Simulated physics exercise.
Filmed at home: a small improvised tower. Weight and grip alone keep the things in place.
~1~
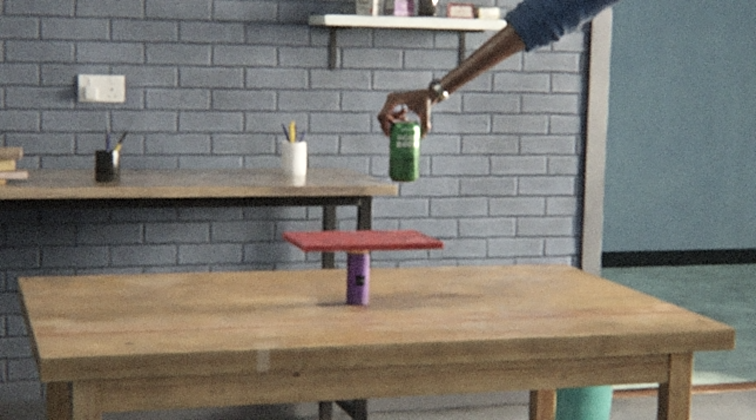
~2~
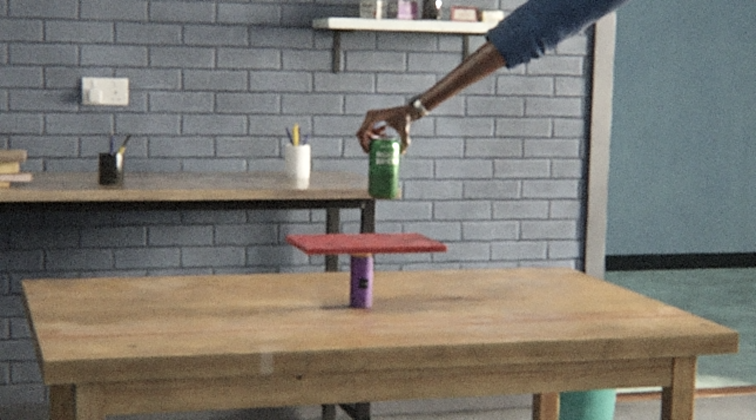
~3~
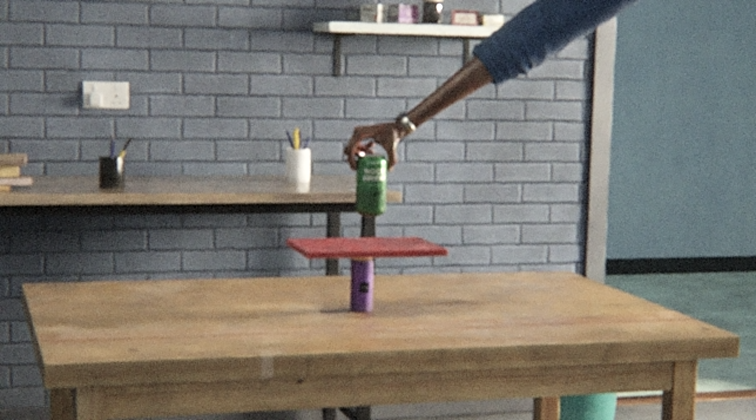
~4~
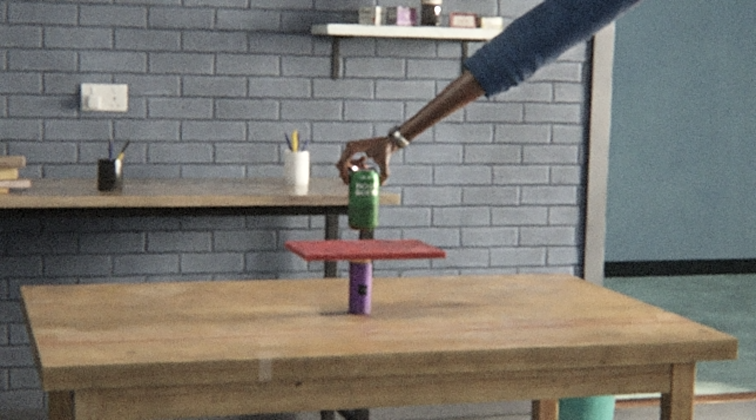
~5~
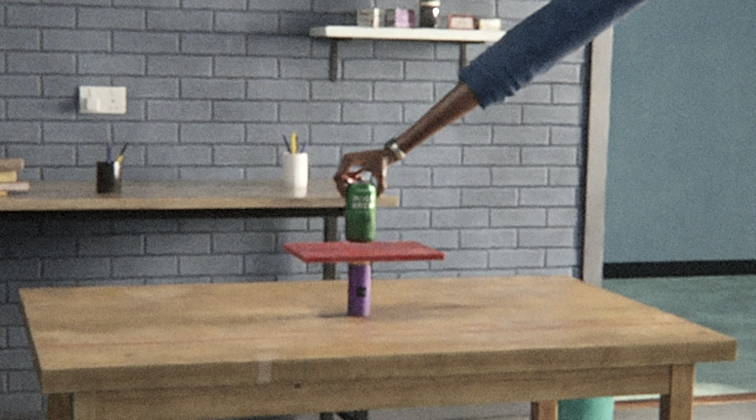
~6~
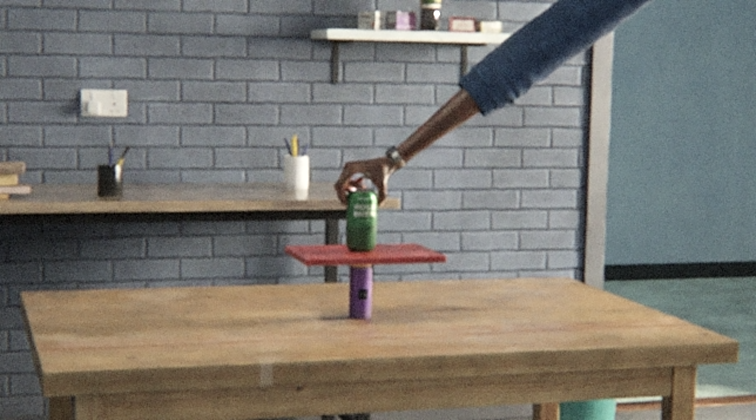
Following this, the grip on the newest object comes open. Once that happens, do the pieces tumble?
No: Ends intact.
Then, 0.20 s after the last picture, nothing has stirred.
Then, 0.40 s after the last picture, green can resting near (361, 221).
At rest, all 3 in place. Seen from the same camera at the end, green can near (361, 221). The stack keeps its balance.
